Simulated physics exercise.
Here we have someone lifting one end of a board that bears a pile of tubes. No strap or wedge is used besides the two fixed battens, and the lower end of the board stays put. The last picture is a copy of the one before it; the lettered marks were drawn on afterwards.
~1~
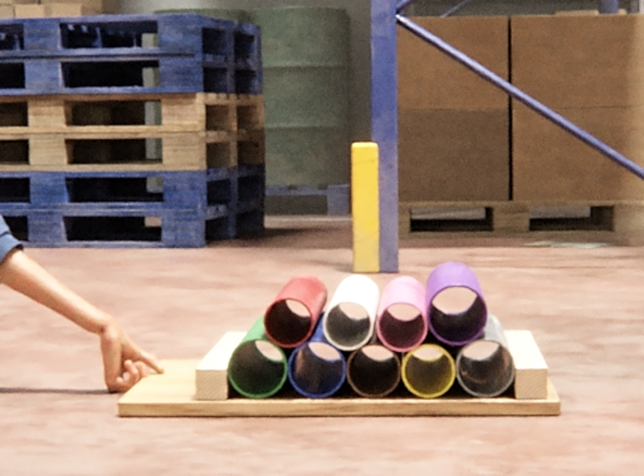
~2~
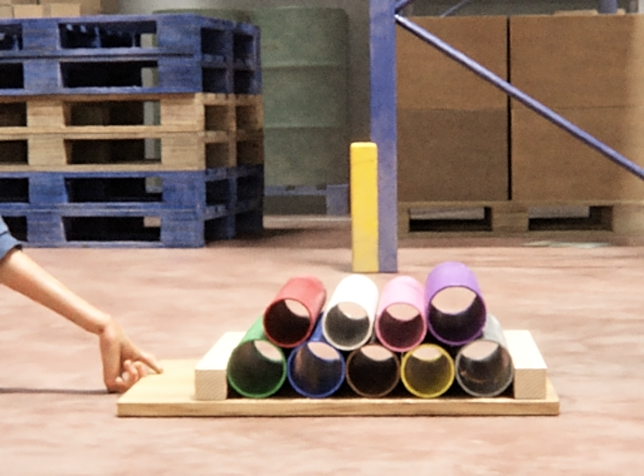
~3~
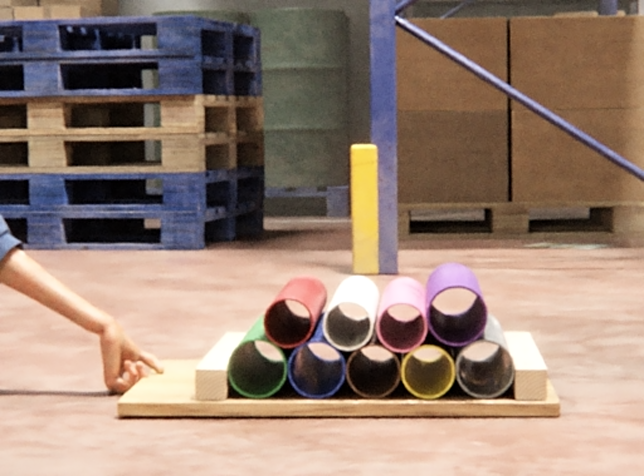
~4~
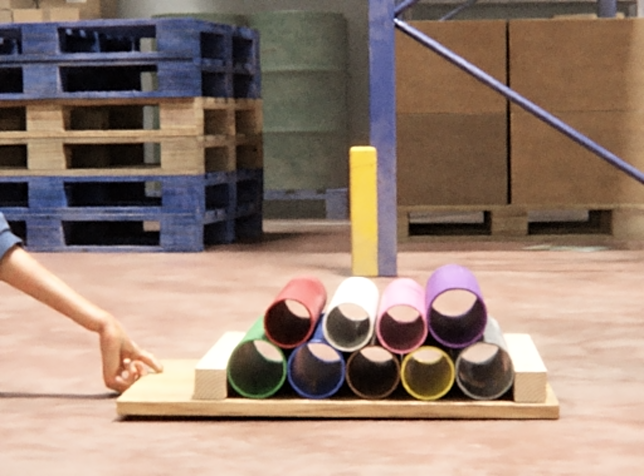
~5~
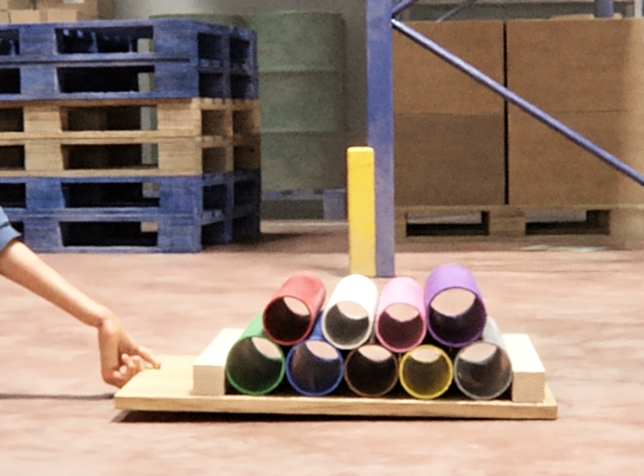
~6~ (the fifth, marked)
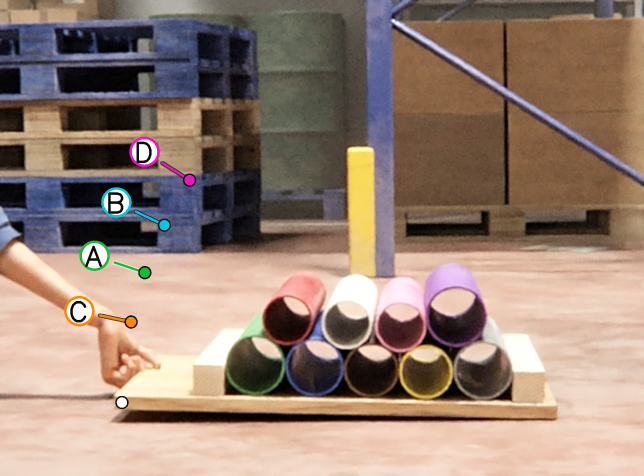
A hand slightly lifts the left end of a board bearing stacked colourful tubes.
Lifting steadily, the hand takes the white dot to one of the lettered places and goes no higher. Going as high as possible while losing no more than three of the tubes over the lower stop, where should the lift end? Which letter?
Raise it to B.
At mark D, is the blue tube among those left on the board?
Yes.
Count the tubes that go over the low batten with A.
The count is none.
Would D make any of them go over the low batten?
At D: Yes.
On the marked copy, A at (145, 273); B at (165, 225); C at (131, 322); D at (190, 180); the white dot at (122, 403).
Following B. Soon after the start, board at 16°.
Later, board at 26°.
In the end, board at 26°, none over the low batten.
As for the rest, A none over the low batten; C none over the low batten; D four over the low batten (pink, white, purple, red).
